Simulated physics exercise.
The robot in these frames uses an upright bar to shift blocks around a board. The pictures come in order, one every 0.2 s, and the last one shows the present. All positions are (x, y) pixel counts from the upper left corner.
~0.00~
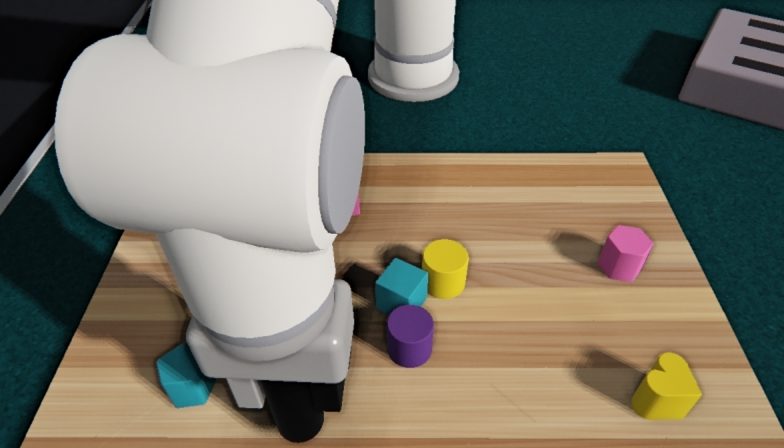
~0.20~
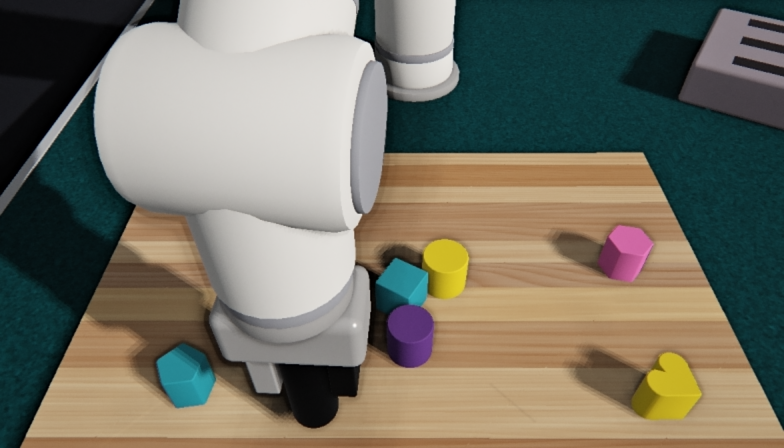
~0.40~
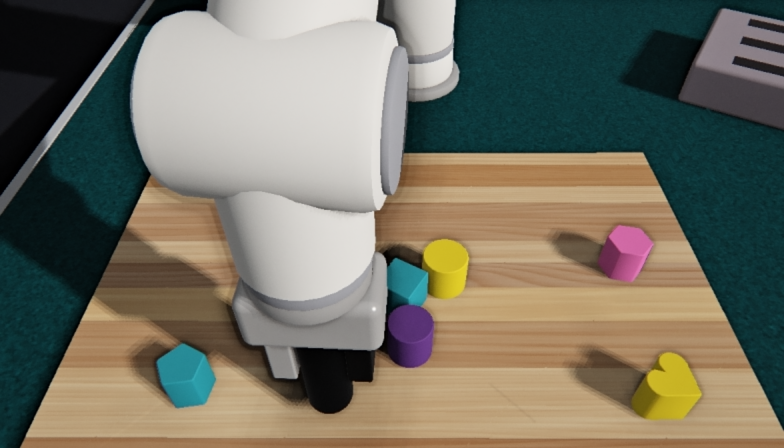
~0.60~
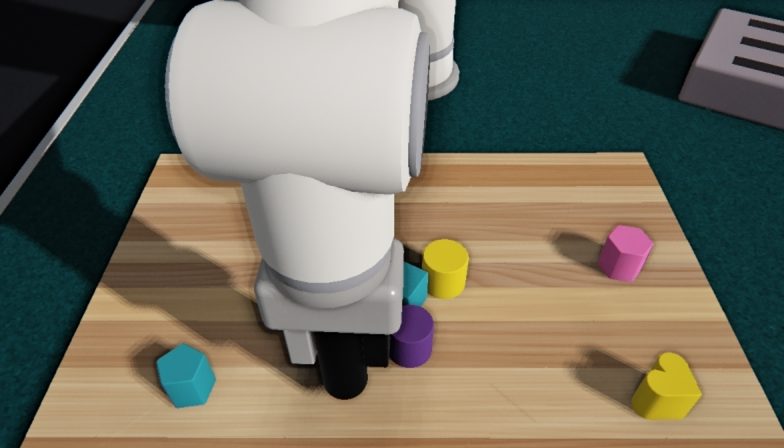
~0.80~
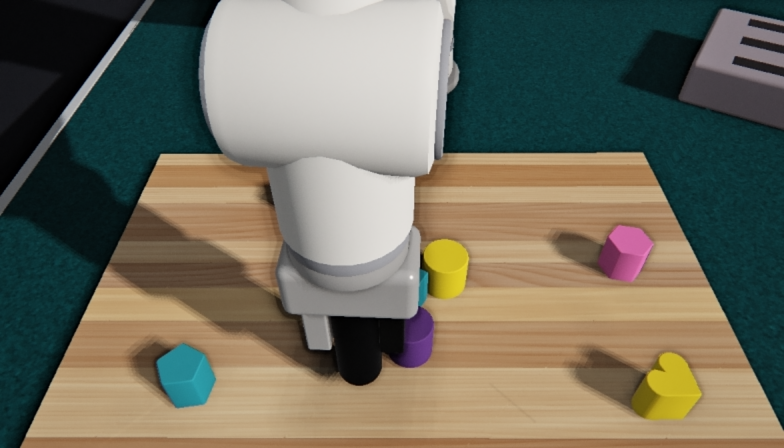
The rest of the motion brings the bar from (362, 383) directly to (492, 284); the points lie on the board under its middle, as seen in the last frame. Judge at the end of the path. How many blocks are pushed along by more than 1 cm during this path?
The result: Two blocks.
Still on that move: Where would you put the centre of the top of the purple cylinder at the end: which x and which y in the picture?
The top centre is at (534, 249).
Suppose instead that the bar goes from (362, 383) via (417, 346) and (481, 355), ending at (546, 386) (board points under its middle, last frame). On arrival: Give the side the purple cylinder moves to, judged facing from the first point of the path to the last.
With start-to-end as forward, it shifts left.
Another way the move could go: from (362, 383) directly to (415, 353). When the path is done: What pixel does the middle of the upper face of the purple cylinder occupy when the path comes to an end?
Expect it around (443, 299).
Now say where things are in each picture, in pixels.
Lower end of the bar (301, 422), tops of blocks, turquoise square block (402, 277), purple cylinder (410, 323), yellow cylinder (446, 255), in the first frame.
Bar (316, 408), blocks as before, in the second frame.
Bar (331, 394), blocks as before, in the third frame.
Bar (346, 381), blocks as before, in the fourth frame.
Bar (360, 368), turquoise square block hidden, purple cylinder (410, 323), yellow cylinder (446, 255), in the fifth frame.
What follows on the original path. One third of the way, bar (412, 330); purple cylinder (447, 298).
Two thirds of the way, bar (455, 297); purple cylinder (492, 271); yellow cylinder (449, 251).
At the end, bar (495, 267); turquoise square block not moved; purple cylinder (534, 249); yellow cylinder (455, 242).
